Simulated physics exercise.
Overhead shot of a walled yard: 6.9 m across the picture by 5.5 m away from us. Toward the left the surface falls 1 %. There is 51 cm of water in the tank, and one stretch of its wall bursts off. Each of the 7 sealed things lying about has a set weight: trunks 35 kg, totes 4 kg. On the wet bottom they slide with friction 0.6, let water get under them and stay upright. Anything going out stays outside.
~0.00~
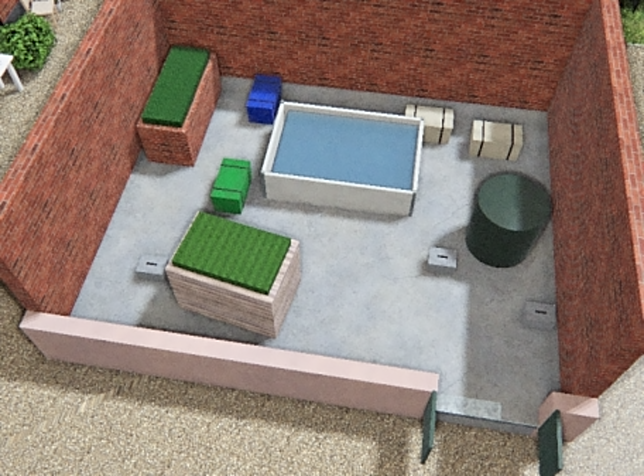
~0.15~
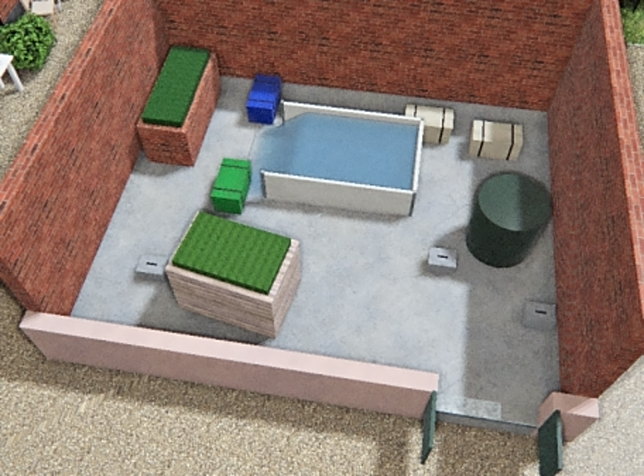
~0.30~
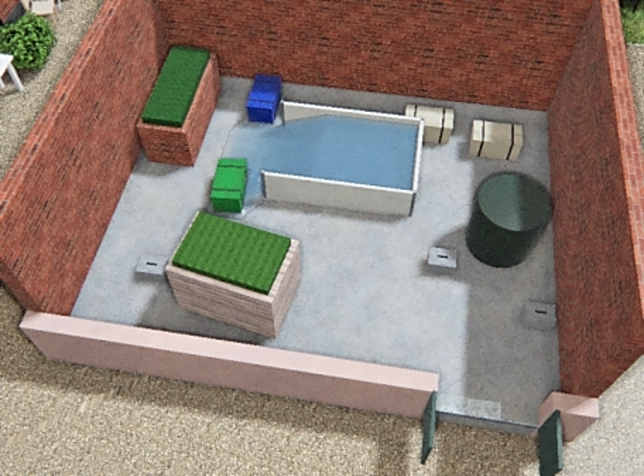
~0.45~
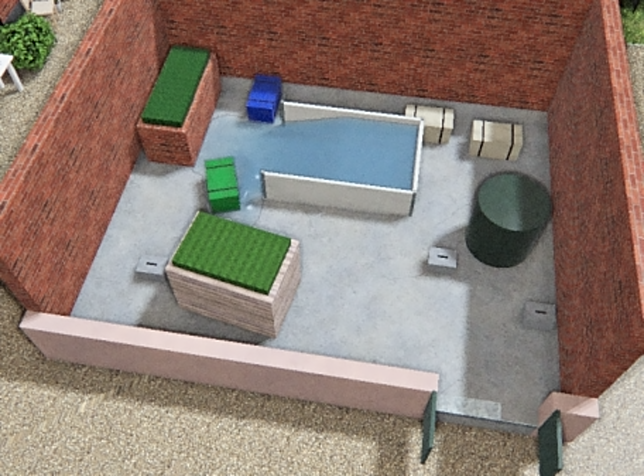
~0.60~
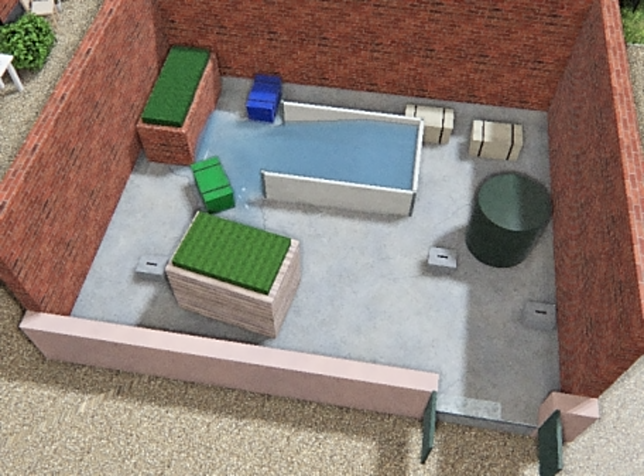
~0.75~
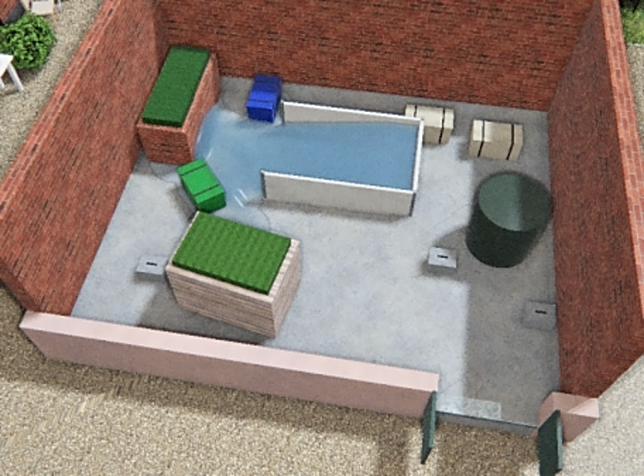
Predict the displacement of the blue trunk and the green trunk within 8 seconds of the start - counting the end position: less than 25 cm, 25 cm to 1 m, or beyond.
By the end, the blue trunk edges a short distance and the green trunk is taken a long way.
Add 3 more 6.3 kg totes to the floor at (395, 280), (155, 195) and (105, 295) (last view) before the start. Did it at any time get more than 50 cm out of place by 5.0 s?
Taking them in the order given: Falls short, exceeds it and exceeds it.
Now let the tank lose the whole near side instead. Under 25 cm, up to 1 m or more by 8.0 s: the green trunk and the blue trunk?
Note: Green trunk unmoved, blue trunk unmoved.
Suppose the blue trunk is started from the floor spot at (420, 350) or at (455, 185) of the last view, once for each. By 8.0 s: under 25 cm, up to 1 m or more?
Try one, it keeps its spot; try two, it keeps its spot.
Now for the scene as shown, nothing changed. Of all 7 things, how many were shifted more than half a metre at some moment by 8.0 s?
Counting them up, I find 2.
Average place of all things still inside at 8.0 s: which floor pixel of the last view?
Roughly at (408, 224).
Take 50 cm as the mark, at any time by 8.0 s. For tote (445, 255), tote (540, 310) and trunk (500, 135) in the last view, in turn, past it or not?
First one stayed inside, second one stayed inside, third one stayed inside.
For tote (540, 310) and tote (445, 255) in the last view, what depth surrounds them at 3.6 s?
Close to 0 and 0 centimetres.
After 1.6 s the blue trunk is near (264, 92), 0.0 m from its start, aground; the green trunk is near (141, 209), 1.5 m from its start, aground; 0 of 7 are out; 0 afloat.
After 3.6 s the blue trunk is near (286, 98), 0.4 m from its start, aground; the green trunk is near (121, 306), 2.7 m from its start, afloat; 0 of 7 are out; 1 afloat.
After 5.6 s the blue trunk is near (287, 99), 0.4 m from its start, aground; the green trunk is near (236, 329), 2.7 m from its start, aground; 0 of 7 are out; 0 afloat.
After 8.0 s the blue trunk is near (289, 98), 0.5 m from its start, aground; the green trunk is near (236, 330), 2.7 m from its start, aground; 0 of 7 are out; 0 afloat.
